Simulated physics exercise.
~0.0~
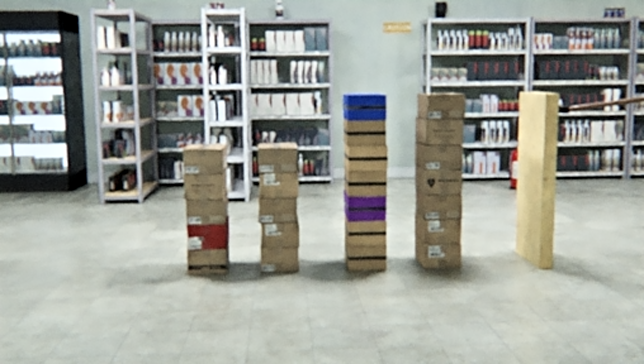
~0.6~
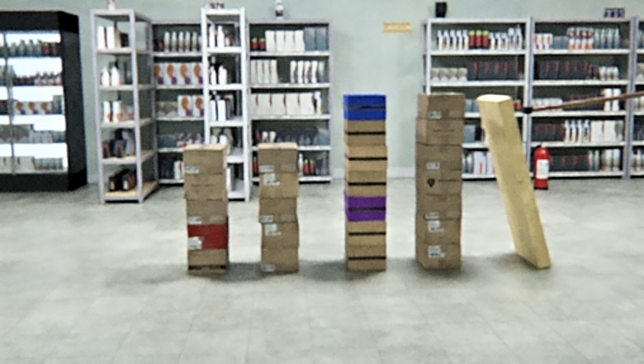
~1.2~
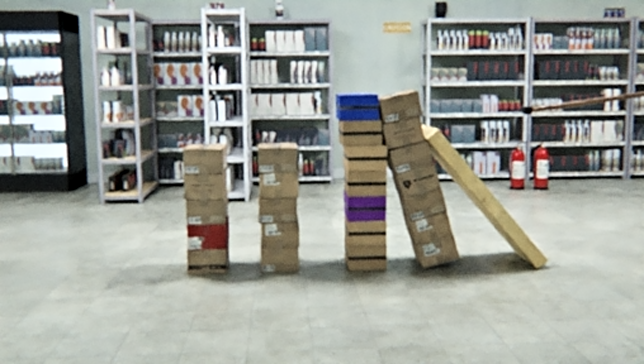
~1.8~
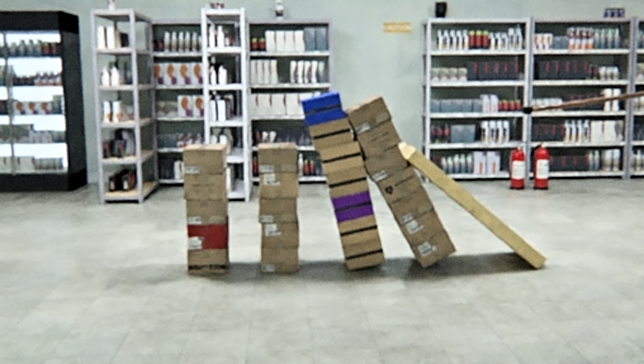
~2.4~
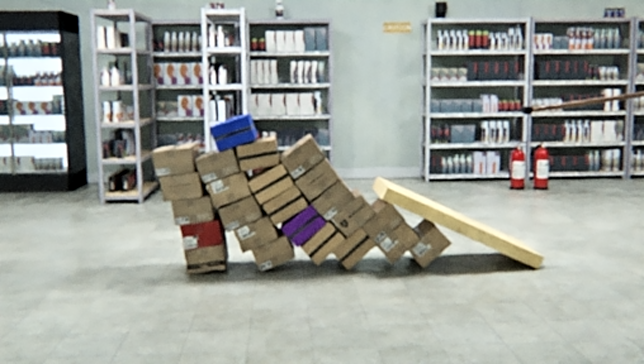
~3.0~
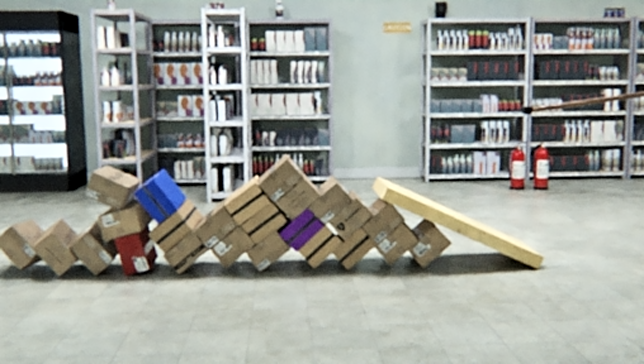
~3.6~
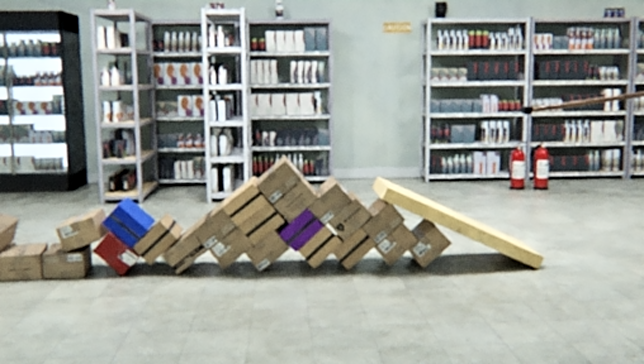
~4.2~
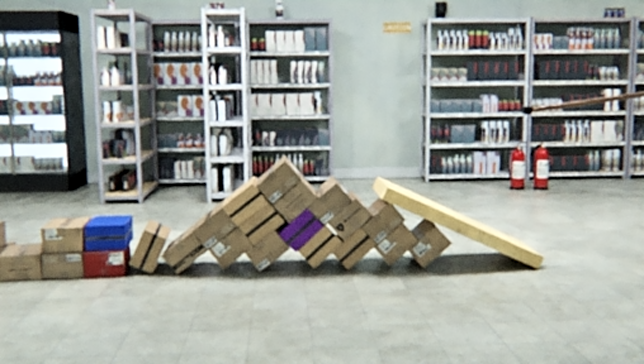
A tall, pale board stands at the right end of a row of four parcel stacks, seen from the front across a grey floor with stocked shelves behind. Most parcels are brown, with a blue one topping the tallest striped stack, a purple one lower in it, and a red one in the leftmost stack. A thin pole at the right pushes the board's top leftward, and it tips into the nearest stack. The stacks topple leftward in turn, spilling parcels along the floor. The board rests slanted on the heap, purple lies tilted within it, and blue settles atop red at left.
